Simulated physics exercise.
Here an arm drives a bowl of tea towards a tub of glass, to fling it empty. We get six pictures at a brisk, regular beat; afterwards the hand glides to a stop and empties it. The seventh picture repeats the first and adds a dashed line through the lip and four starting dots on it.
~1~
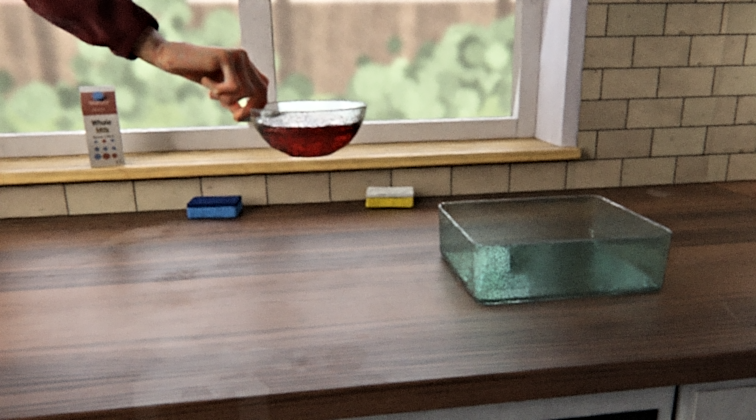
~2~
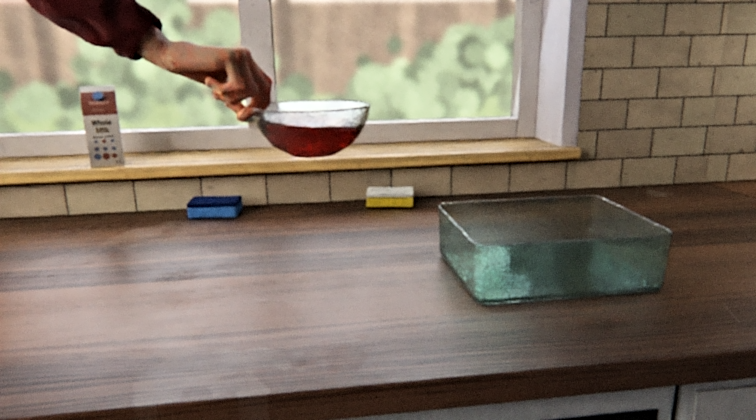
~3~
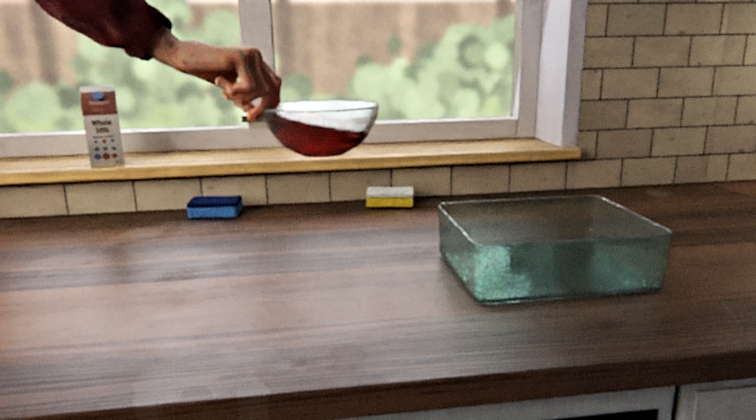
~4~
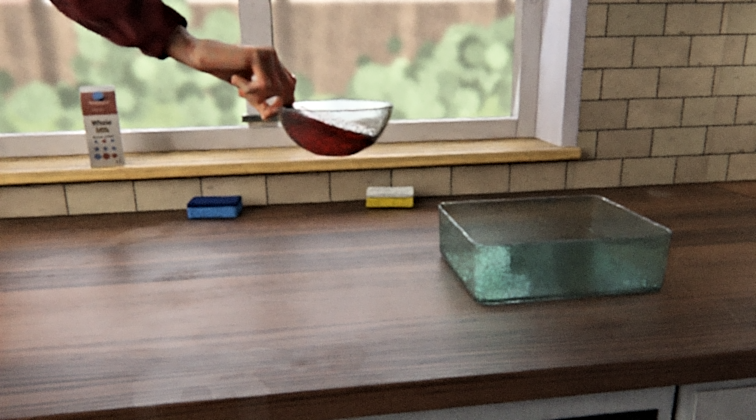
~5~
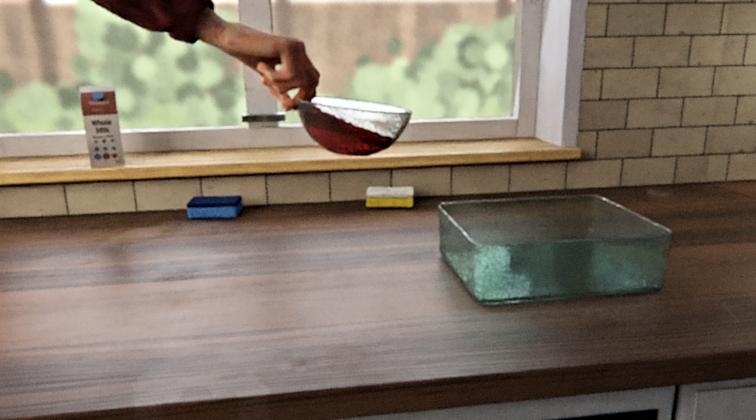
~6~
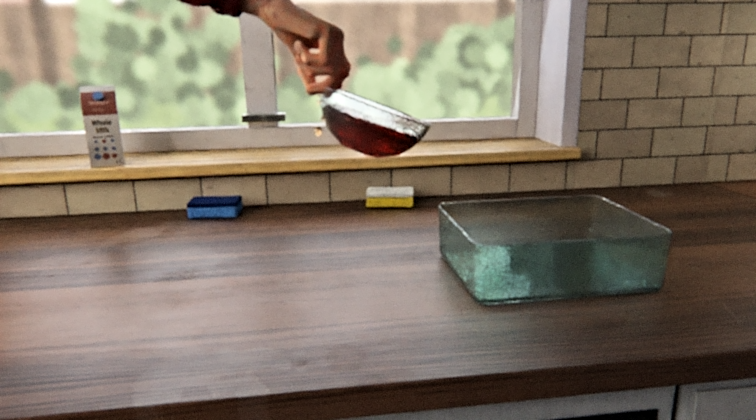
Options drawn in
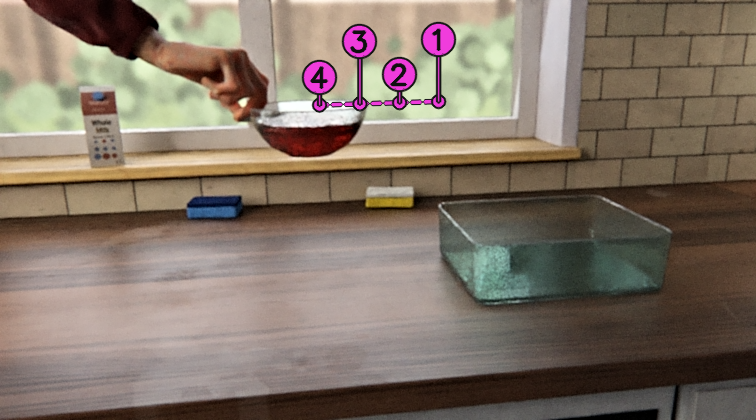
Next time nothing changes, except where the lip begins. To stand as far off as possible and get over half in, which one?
I would pick spot 4.
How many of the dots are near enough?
All of the four.
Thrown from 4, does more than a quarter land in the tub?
Yes, it does.
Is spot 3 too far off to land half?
No.
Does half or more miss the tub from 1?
No, not at all.
On the marked copy, 1 at (438, 101); 2 at (399, 102); 3 at (359, 103); 4 at (319, 105).
With 1, about 83 % lands in the tub, 7 % falls short and 9 % goes beside or beyond.
With 2, about 75 % lands in the tub, 3 % falls short and 22 % goes beside or beyond.
With 3, about 82 % lands in the tub, 4 % falls short and 14 % goes beside or beyond.
With 4, about 67 % lands in the tub, 22 % falls short and 10 % goes beside or beyond.
